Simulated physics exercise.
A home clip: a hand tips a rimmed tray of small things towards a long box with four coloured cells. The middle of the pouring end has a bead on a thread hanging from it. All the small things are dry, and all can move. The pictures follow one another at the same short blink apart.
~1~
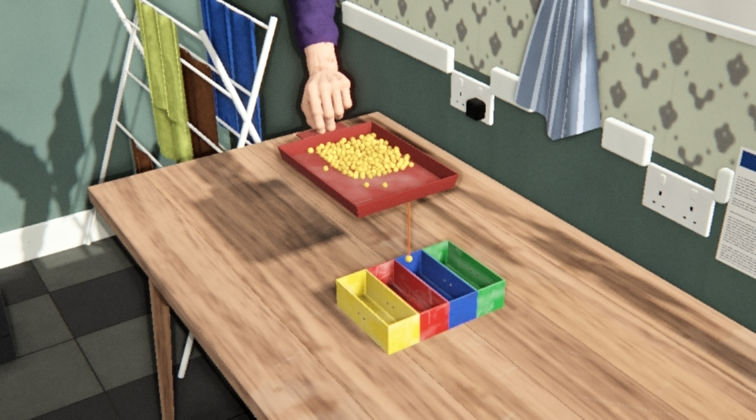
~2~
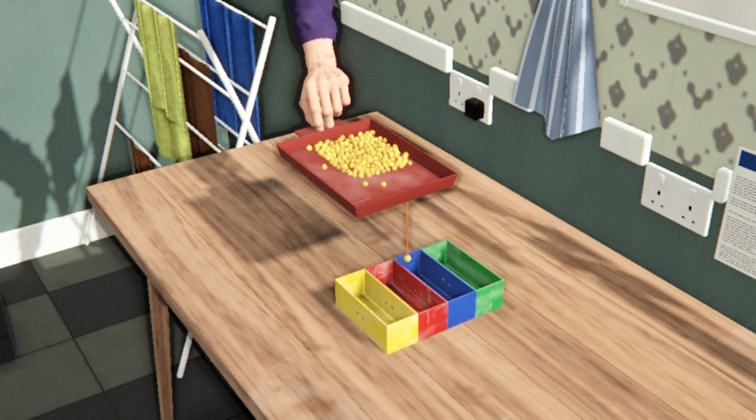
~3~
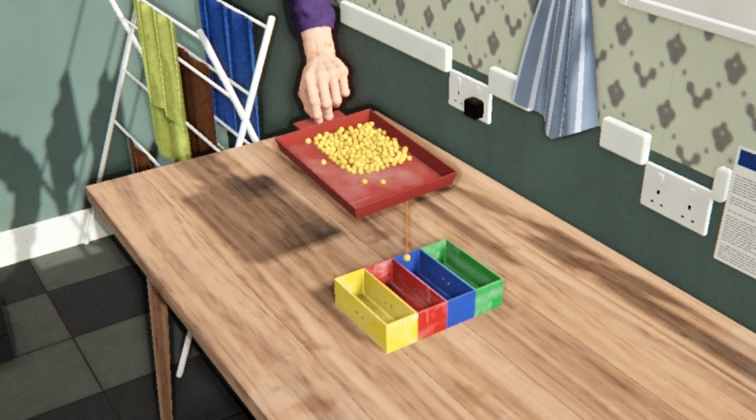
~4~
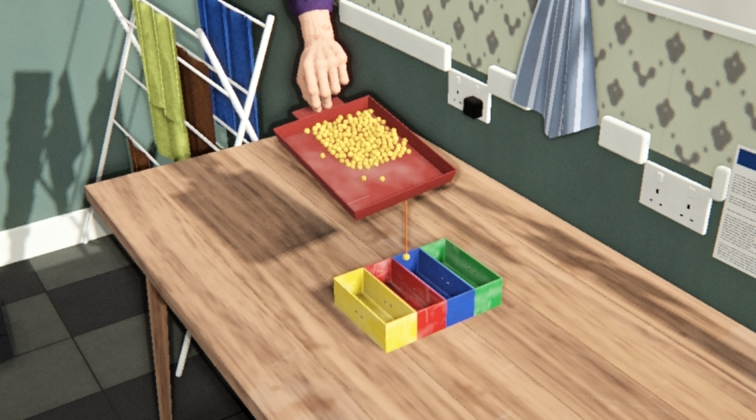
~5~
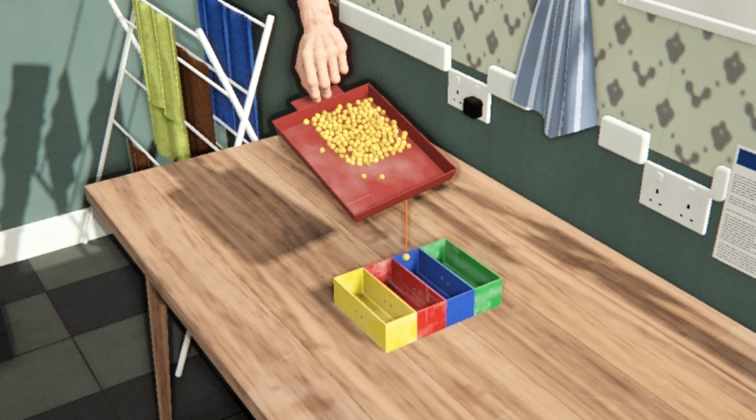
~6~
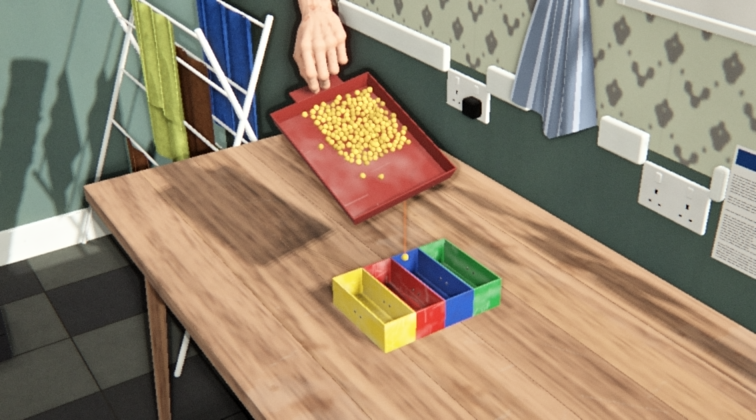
On a wooden table, a hand raises the back of a red tray of yellow balls.
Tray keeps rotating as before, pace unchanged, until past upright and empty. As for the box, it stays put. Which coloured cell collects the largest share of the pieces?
Yellow.
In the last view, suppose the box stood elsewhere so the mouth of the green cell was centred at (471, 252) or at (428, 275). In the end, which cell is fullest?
First: The yellow one. Second: The red cell.
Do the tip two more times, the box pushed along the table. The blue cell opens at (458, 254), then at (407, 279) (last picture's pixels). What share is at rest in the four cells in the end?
You'd get near 0 percent first and near 100 percent next.
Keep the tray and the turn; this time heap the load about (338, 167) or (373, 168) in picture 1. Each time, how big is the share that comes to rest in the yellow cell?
Roughly 80 per cent, then roughly 80 per cent.
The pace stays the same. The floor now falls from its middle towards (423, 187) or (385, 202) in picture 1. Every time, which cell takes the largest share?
Green, then the cell in yellow.
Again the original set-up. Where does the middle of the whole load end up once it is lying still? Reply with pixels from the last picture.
Close to (369, 316) in the last view.
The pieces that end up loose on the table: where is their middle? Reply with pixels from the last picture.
Estimate: About (336, 361).
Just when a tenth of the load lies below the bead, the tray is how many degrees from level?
The angle is around 75°.
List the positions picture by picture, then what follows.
In the first picture, corners of the pouring end at (358, 204) and (454, 174), level; middle of the load at (365, 157), puffed corn balls; bead on its thread at (409, 259); yellow cell at (404, 332); red cell at (434, 319); blue cell at (463, 308); green cell at (491, 296).
In the second picture, corners of the pouring end at (357, 204) and (453, 173), level; middle of the load at (364, 155).
In the third picture, corners of the pouring end at (357, 206) and (452, 171), tipped barely, lowest at the left corner; middle of the load at (363, 149).
In the fourth picture, corners of the pouring end at (356, 208) and (452, 169), tipped a little, lowest at the left corner; middle of the load at (362, 140).
In the fifth picture, corners of the pouring end at (356, 212) and (452, 168), tipped clearly, lowest at the left corner; middle of the load at (362, 133).
In the sixth picture, corners of the pouring end at (355, 215) and (451, 167), tipped clearly, lowest at the left corner; middle of the load at (361, 127); yellow cell at (400, 330); red cell at (430, 318); blue cell at (459, 306); green cell at (487, 295).
Soon, tray tipped steeply; nearly all on the tray; a small part falling or outside the box.
A while on, tray tipped past a quarter turn; about a third on the tray; about a third in the yellow cell; a stray few in the red cell; a stray few in the blue cell; about a quarter falling or outside the box.
Towards the end, tray tipped past a quarter turn; most in the yellow cell; a small part in the red cell; a stray few in the blue cell; a small part falling or outside the box.
Finally, tray tipped past a quarter turn; most in the yellow cell; a small part in the red cell; a stray few in the blue cell; none in the green cell; a small part outside the box.
